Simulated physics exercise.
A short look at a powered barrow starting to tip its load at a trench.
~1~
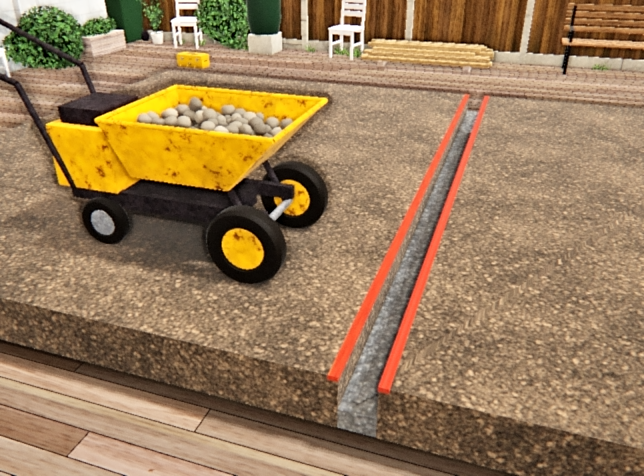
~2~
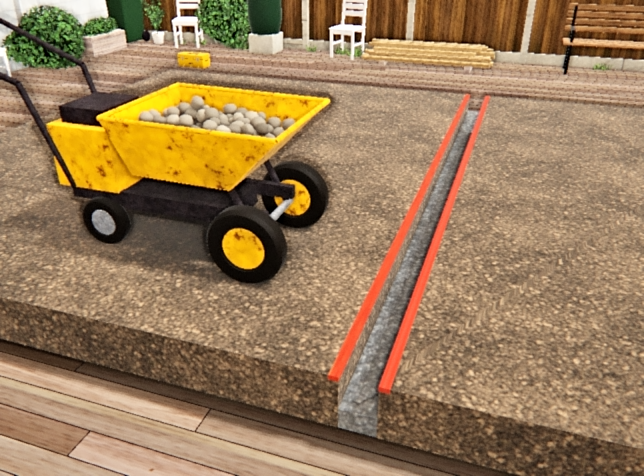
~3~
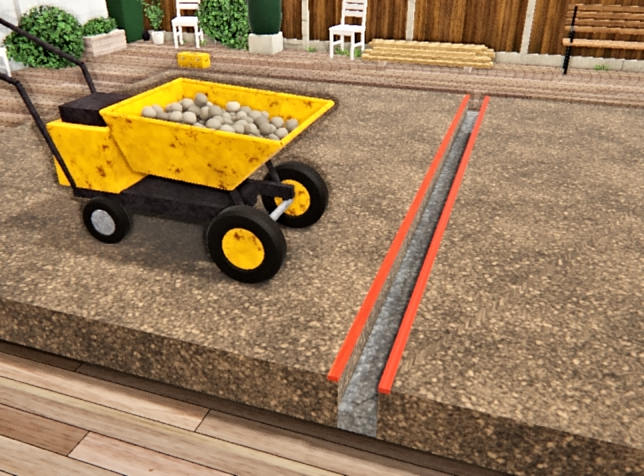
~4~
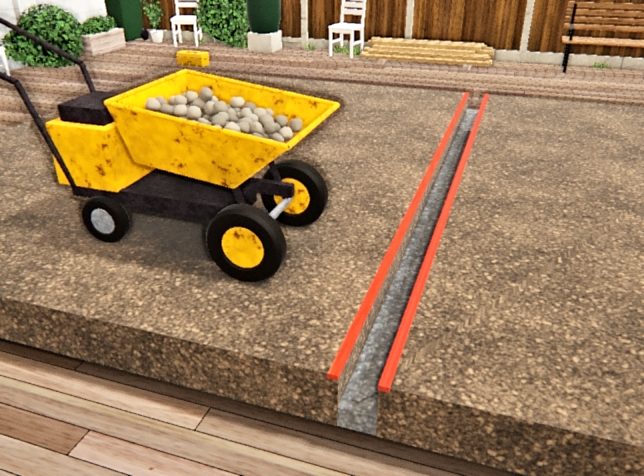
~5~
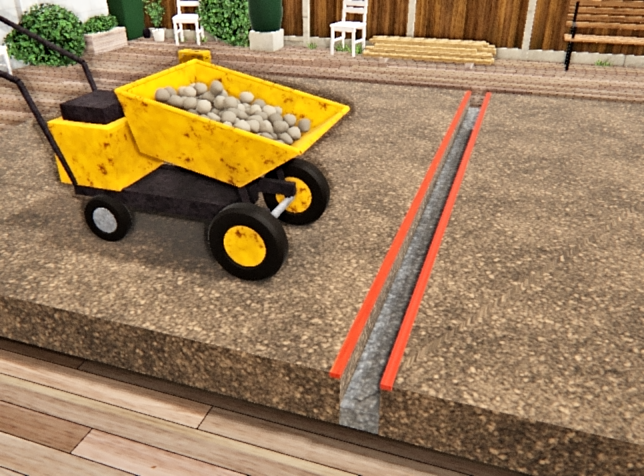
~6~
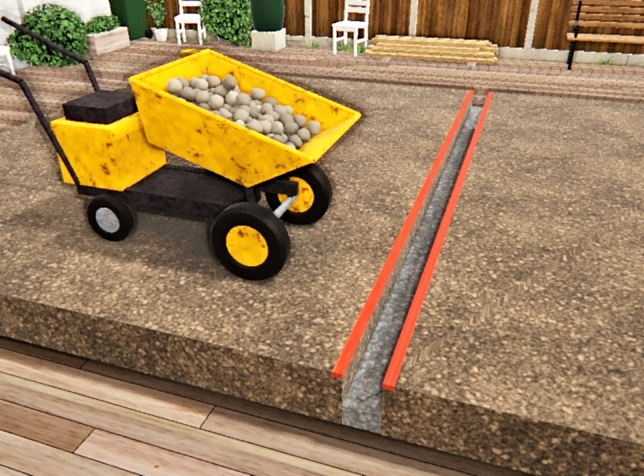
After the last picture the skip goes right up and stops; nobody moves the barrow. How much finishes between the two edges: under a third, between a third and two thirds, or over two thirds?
In the trench: From one third to two thirds.
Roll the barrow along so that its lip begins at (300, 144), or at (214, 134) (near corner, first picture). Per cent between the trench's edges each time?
Near 20 % and 40 %.
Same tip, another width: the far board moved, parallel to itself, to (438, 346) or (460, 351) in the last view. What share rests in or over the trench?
The first gives 90 %, the second 100 %.
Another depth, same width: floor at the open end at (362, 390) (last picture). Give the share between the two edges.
About 40 per cent.
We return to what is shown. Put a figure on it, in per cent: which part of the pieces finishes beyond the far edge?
About 45 per cent.
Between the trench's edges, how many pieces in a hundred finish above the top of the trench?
About 20 per cent.
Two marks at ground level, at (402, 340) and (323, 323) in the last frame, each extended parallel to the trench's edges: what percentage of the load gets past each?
In turn 50 and 100 in a hundred.
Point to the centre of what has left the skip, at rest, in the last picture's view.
Around (418, 268).
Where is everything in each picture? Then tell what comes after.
Lip of the skip near (273, 141), level; top of the load near (206, 130), river pebbles; first edge of the trench near (353, 333); far edge near (400, 343), the trench under half as wide as the skip, and about as deep as wide, in the first frame.
Lip of the skip near (276, 142), level; top of the load near (212, 116), in the second frame.
Lip of the skip near (281, 144), tipped barely; top of the load near (206, 114), in the third frame.
Lip of the skip near (288, 147), tipped a little; top of the load near (196, 121), in the fourth frame.
Lip of the skip near (299, 152), tipped a little; top of the load near (194, 112), in the fifth frame.
Lip of the skip near (313, 160), tipped clearly; top of the load near (197, 95); first edge of the trench near (358, 330); far edge near (404, 339), in the sixth frame.
Shortly afterwards, skip tipped steeply; the whole lot in the skip.
Next, skip tipped right over; near half in the skip; only a few short of the trench; near a quarter in or heaped over the trench; near a quarter beyond it; only a few falling.
Some moments later, skip tipped right over; only a few in the skip; only a few short of the trench; near half in or heaped over the trench; near half beyond it.
In the end, skip tipped right over; only a few in the skip; only a few short of the trench; near half in or heaped over the trench; near half beyond it.
